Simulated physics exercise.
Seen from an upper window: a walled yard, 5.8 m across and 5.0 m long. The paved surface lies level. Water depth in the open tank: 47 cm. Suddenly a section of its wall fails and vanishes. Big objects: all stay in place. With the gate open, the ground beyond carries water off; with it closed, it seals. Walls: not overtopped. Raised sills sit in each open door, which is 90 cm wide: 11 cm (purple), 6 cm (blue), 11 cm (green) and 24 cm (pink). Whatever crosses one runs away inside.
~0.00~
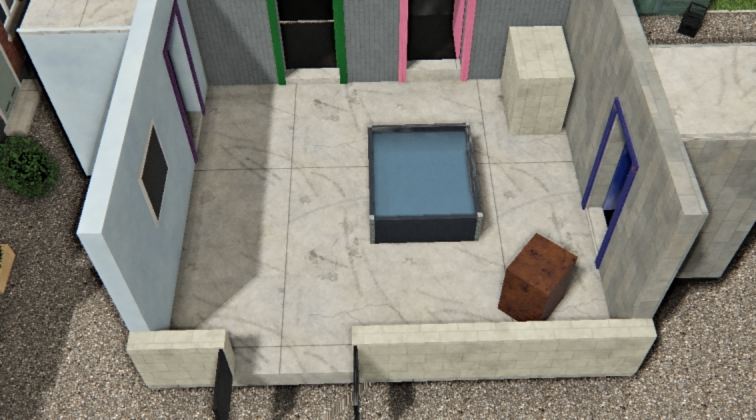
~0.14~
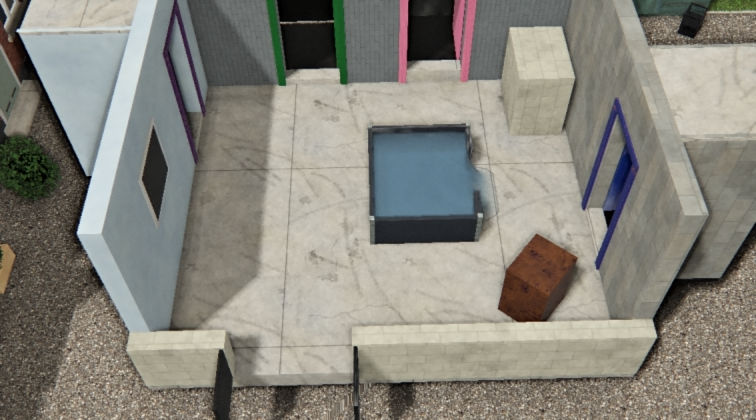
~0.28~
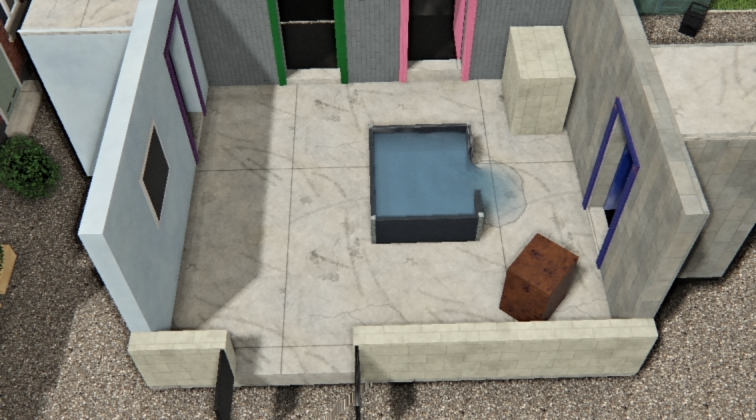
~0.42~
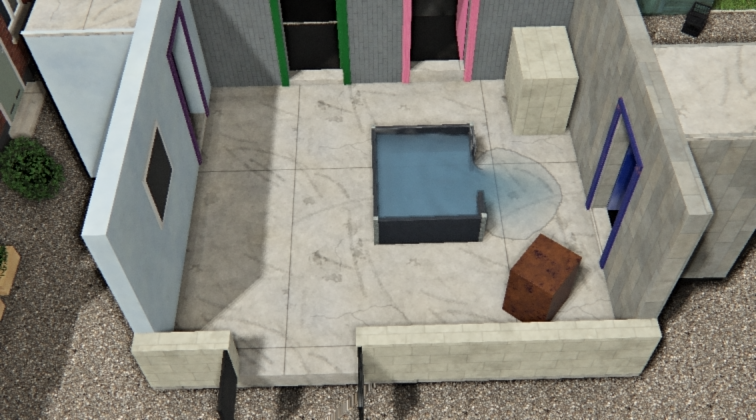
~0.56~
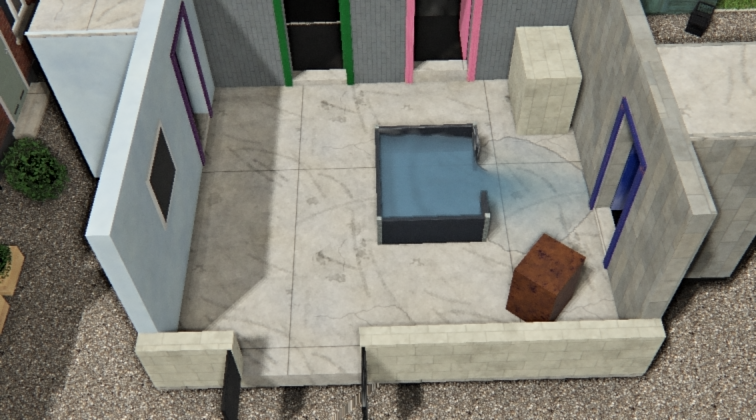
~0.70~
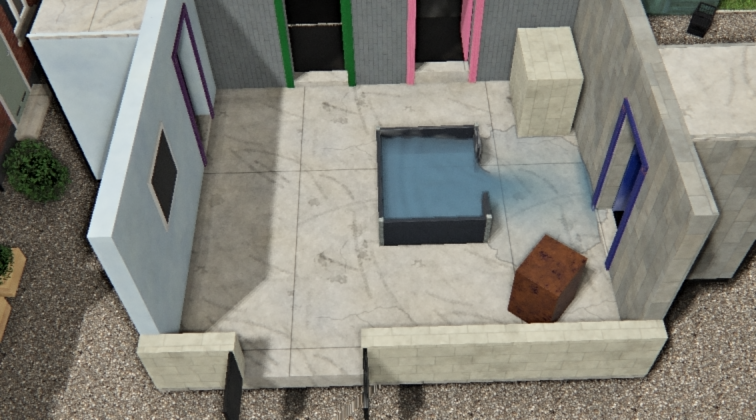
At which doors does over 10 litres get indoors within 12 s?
Outcome: Purple door: Limit not crossed. Blue door: Limit crossed. Green door: Limit not crossed. Pink door: Limit not crossed.
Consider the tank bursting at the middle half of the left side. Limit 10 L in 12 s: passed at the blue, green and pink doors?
Blue falls short; green falls short; pink falls short.
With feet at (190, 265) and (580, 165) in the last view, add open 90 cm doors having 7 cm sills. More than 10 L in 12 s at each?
First door short of the limit, second door beyond the limit.
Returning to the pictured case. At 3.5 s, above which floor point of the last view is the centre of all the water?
Balance point at about (485, 204).
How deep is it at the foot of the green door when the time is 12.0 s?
It averages close to 2.5 centimetres.
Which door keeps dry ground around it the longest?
Purple.
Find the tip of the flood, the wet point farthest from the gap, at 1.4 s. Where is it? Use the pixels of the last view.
(602, 289).
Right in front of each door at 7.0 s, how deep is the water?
Depths: Purple door 4 cm, blue door 9 cm, green door 3 cm, pink door 3 cm.
After 1.4 s water covers 15 % of the floor and is deepest (30 cm) near (567, 140); purple door not reached, blue door 17 cm at the sill, 18 L in, green door not reached, pink door not reached.
After 2.2 s water covers 15 % of the floor and is deepest (24 cm) near (565, 185); purple door not reached, blue door 15 cm at the sill, 58 L in, green door not reached, pink door not reached.
After 3.5 s water covers 35 % of the floor and is deepest (18 cm) near (578, 185); purple door not reached, blue door 13 cm at the sill, 92 L in, green door not reached, pink door 2 cm at the sill, 0 L in.
After 7.0 s water covers 70 % of the floor and is deepest (13 cm) near (601, 350); purple door 4 cm at the sill, 0 L in, blue door 9 cm at the sill, 129 L in, green door 3 cm at the sill, 0 L in, pink door 3 cm at the sill, 0 L in.
After 12.0 s water covers 90 % of the floor and is deepest (6 cm) near (569, 149); purple door 3 cm at the sill, 0 L in, blue door 5 cm at the sill, 145 L in, green door 2 cm at the sill, 0 L in, pink door 3 cm at the sill, 0 L in.
